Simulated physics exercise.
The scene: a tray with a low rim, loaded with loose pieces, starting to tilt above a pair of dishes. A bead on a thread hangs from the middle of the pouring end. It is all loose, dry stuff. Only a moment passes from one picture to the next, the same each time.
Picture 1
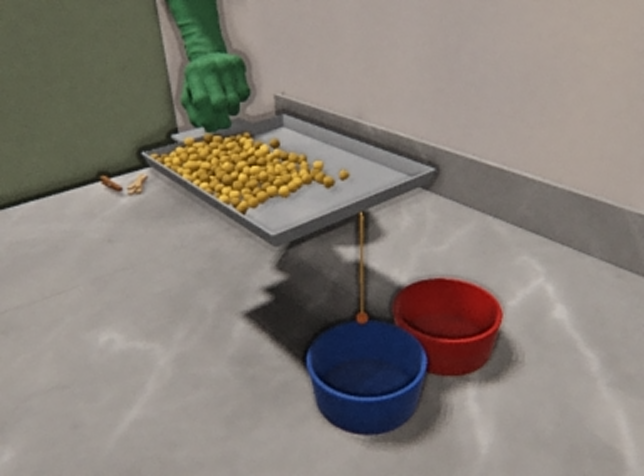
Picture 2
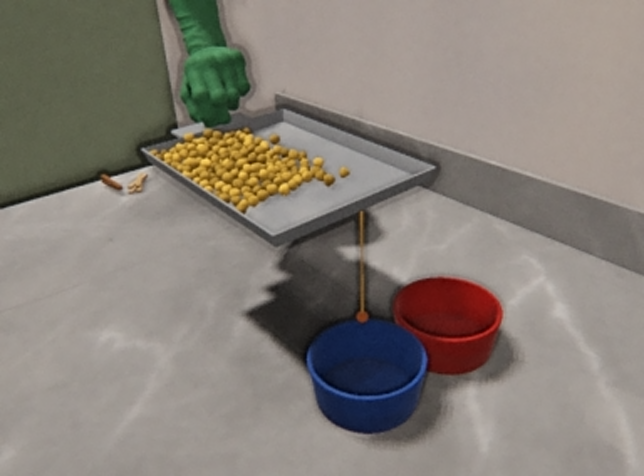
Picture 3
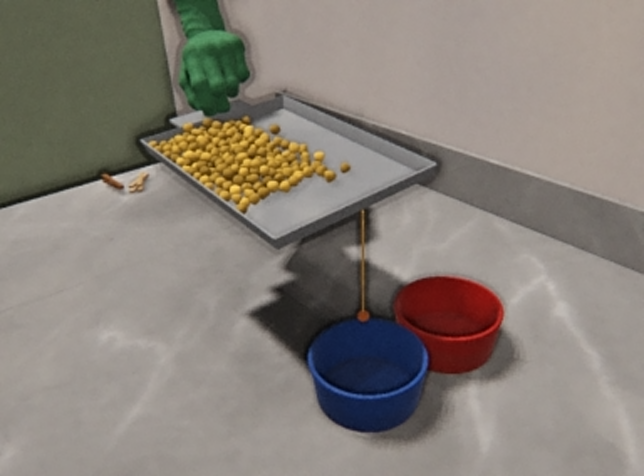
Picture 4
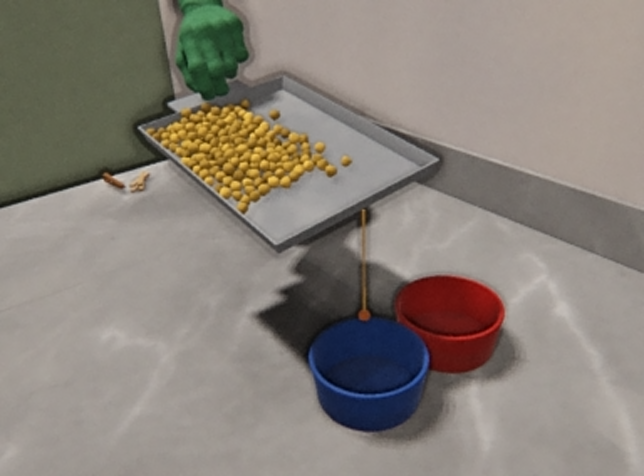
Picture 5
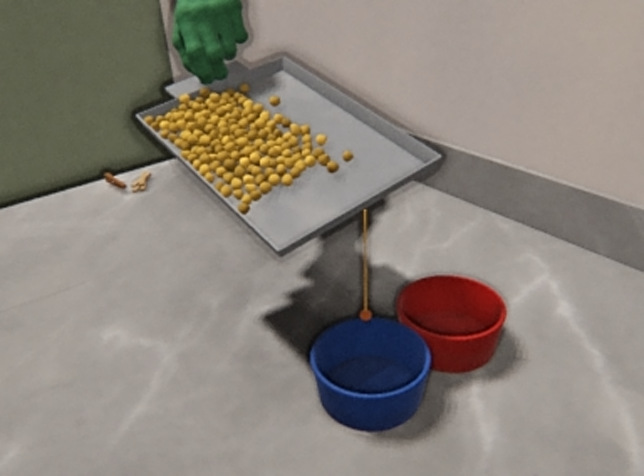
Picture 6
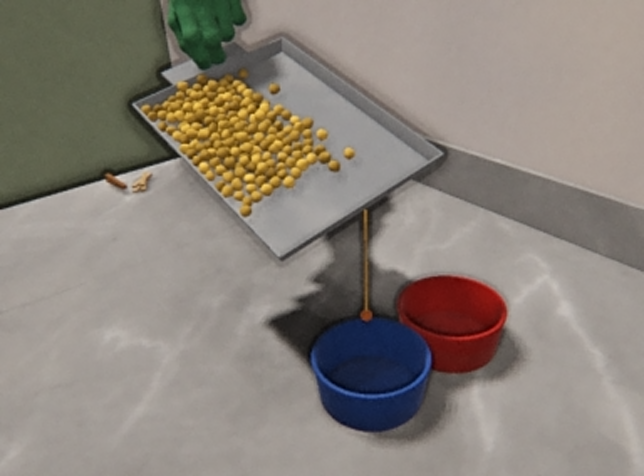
On a marbled grey surface, a green-gloved hand steadily tilting a grey tray of yellow balls above blue and red dishes.
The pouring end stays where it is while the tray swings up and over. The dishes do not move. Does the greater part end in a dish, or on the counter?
The two hold only the smaller part of the load.
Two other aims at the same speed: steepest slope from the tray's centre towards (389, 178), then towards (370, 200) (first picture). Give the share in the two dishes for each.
The first gives 70 %, the second 70 %.
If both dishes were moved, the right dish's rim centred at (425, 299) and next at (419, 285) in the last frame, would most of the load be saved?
At the first place the smaller part, at the second under half.
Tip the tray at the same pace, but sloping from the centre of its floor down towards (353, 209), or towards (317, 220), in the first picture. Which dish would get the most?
The first try: The left one. The second: The left one.
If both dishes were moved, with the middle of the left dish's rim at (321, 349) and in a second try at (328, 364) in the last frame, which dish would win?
At the first place the left-hand dish, at the second left.
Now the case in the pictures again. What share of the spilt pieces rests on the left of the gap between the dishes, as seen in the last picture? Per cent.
Near 90 %.
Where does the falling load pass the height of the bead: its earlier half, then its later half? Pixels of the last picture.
At about (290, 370), then at (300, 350).
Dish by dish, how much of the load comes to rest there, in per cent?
The left dish has 20 per cent, the right dish has 0.
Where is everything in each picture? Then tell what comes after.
The first picture shows corners of the pouring end at (274, 230) and (428, 169), level; middle of the load at (232, 168), puffed corn balls; left dish at (407, 404); right dish at (487, 348); bead on its thread at (362, 318).
The second picture shows corners of the pouring end at (275, 231) and (428, 167), level; middle of the load at (232, 165).
The third picture shows corners of the pouring end at (276, 234) and (430, 163), tipped barely, lowest at the left corner; middle of the load at (232, 158).
The fourth picture shows corners of the pouring end at (278, 239) and (431, 159), tipped a little, lowest at the left corner; middle of the load at (232, 149).
The fifth picture shows corners of the pouring end at (280, 244) and (434, 156), tipped clearly, lowest at the left corner; middle of the load at (232, 140).
The sixth picture shows corners of the pouring end at (281, 250) and (436, 153), tipped clearly, lowest at the left corner; middle of the load at (231, 132), a small part on the move; left dish at (412, 401); right dish at (492, 345).
Soon after the last picture, tray tipped steeply; most on the tray; a stray few in the left dish; a small part outside both; about a quarter in the air.
A little later, tray tipped past a quarter turn; a small part on the tray; about a quarter in the left dish; about two thirds outside both; a small part in the air.
Later still, tray tipped past a quarter turn; about a quarter in the left dish; most outside both.
At rest, tray tipped past a quarter turn; about a quarter in the left dish; none in the right dish; most outside both.
